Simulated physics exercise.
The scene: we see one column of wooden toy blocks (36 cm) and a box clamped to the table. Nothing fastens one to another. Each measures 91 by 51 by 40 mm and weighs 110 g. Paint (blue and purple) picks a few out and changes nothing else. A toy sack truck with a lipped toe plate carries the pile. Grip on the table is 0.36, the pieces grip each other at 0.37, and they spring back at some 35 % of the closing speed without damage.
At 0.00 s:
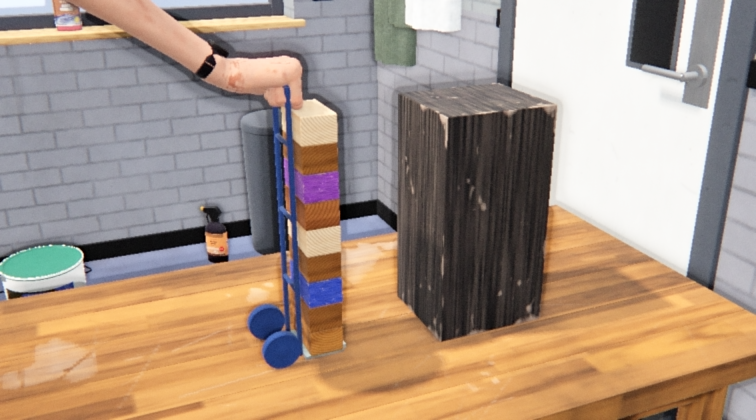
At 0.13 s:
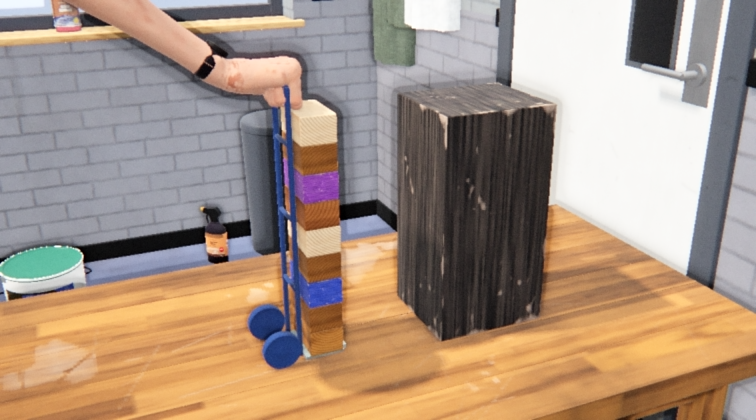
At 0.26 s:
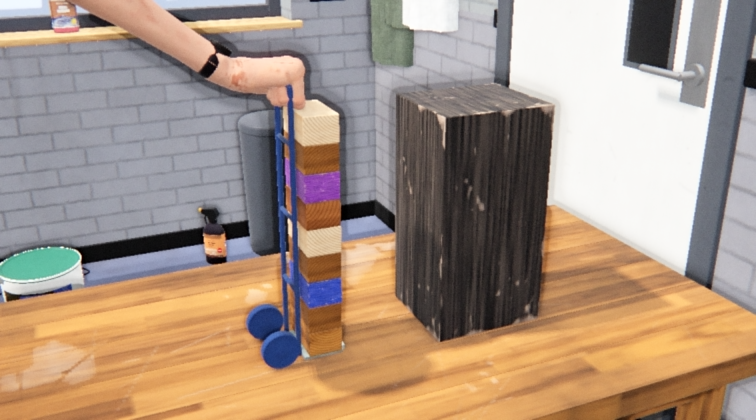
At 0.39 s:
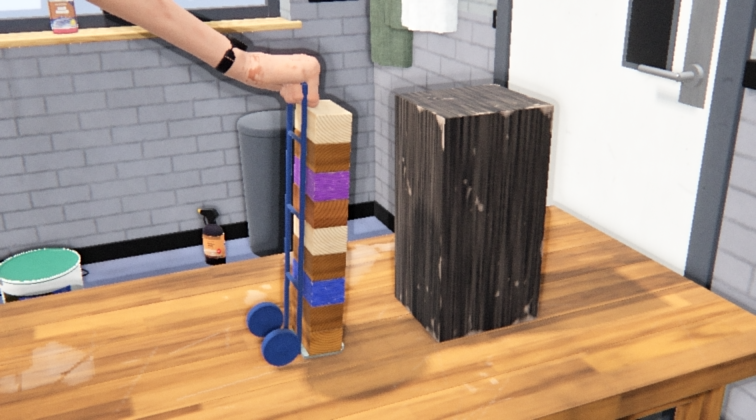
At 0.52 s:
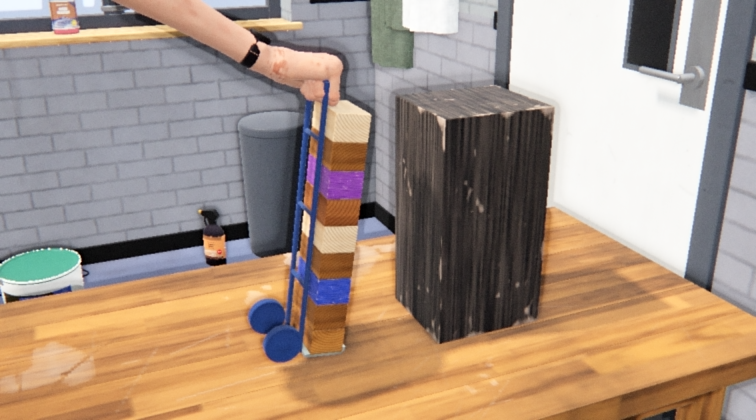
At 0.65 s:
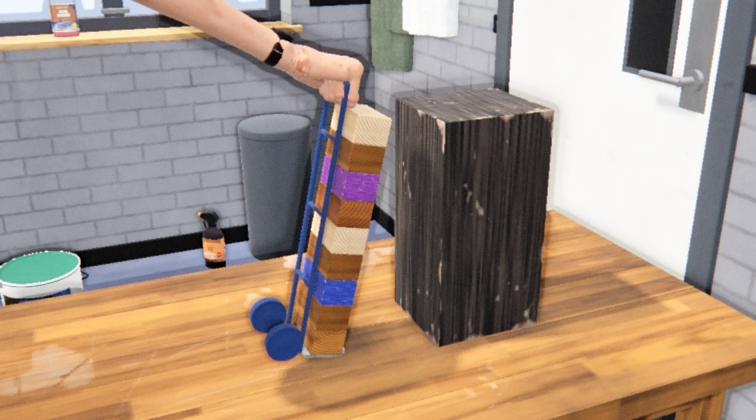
In a room with grey brick walls and a white door, a wooden tabletop is seen from slightly above, the view holding steady. A hand grips a blue toy sack truck carrying a column of brown, cream, purple and blue blocks, left of a tall dark box. After barely moving at first, the hand tilts the truck rightward, and the column leans with it towards the box.
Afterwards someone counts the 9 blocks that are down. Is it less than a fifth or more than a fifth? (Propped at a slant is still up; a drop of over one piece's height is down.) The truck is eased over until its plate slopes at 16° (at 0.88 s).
The part is under a fifth.
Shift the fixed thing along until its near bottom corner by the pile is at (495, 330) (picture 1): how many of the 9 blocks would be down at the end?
In that case 4.
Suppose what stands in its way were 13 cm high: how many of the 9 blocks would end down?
Then 7.
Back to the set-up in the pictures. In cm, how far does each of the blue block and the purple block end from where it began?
Moved: Blue 6, purple 14.
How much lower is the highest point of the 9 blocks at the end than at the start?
Roughly 1 cm.
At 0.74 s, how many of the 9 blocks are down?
At that moment 0.
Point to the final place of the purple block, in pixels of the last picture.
At about (400, 183).
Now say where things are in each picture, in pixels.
In the first frame (pixels give the middle of a visible side), truck frame (290, 147) 0° forward; purple block (322, 188); blue block (326, 293); none has stirred.
In the second frame, truck frame (290, 147) 0° forward; purple block (321, 188).
In the third frame, truck frame (292, 147) 1° forward; purple block (323, 188) 5 mm from its place; movement in 3 of them.
In the fourth frame, truck frame (304, 144) 4° forward; purple block (332, 186) 4° from how it stood; blue block (329, 293) 4° from how it stood; steepest lean 4°, the block at (333, 158); movement in 9 of them.
In the fifth frame, truck frame (321, 141) 8° forward; purple block (346, 186) 8° from how it stood; blue block (334, 292) 8° from how it stood; steepest lean 8°, the block at (352, 128); movement in 9 of them.
In the sixth frame, truck frame (337, 142) 12° forward; purple block (361, 187) 13° from how it stood; blue block (340, 293) 13° from how it stood; steepest lean 13°, the block at (373, 131); movement in 9 of them.
After 0.71 s, none of the 9 blocks down, 9 disturbed; purple block 17° from how it stood; blue block 17° from how it stood.
After 0.74 s, none of the 9 blocks down, 9 disturbed; purple block 19° from how it stood; blue block 19° from how it stood.
After 0.80 s, none of the 9 blocks down, 9 disturbed; blue block 24° from how it stood; purple block 24° from how it stood.
After 0.90 s, none of the 9 blocks down, 9 disturbed; blue block 29° from how it stood; purple block 27° from how it stood, 20 mm lower.
In the end (1.9 s), none of the 9 blocks down, 9 disturbed; blue block 32° from how it stood; purple block 21° from how it stood, 19 mm lower. That is 0 per cent. From the last view, middles, blue block near (350, 279), purple block near (400, 183).
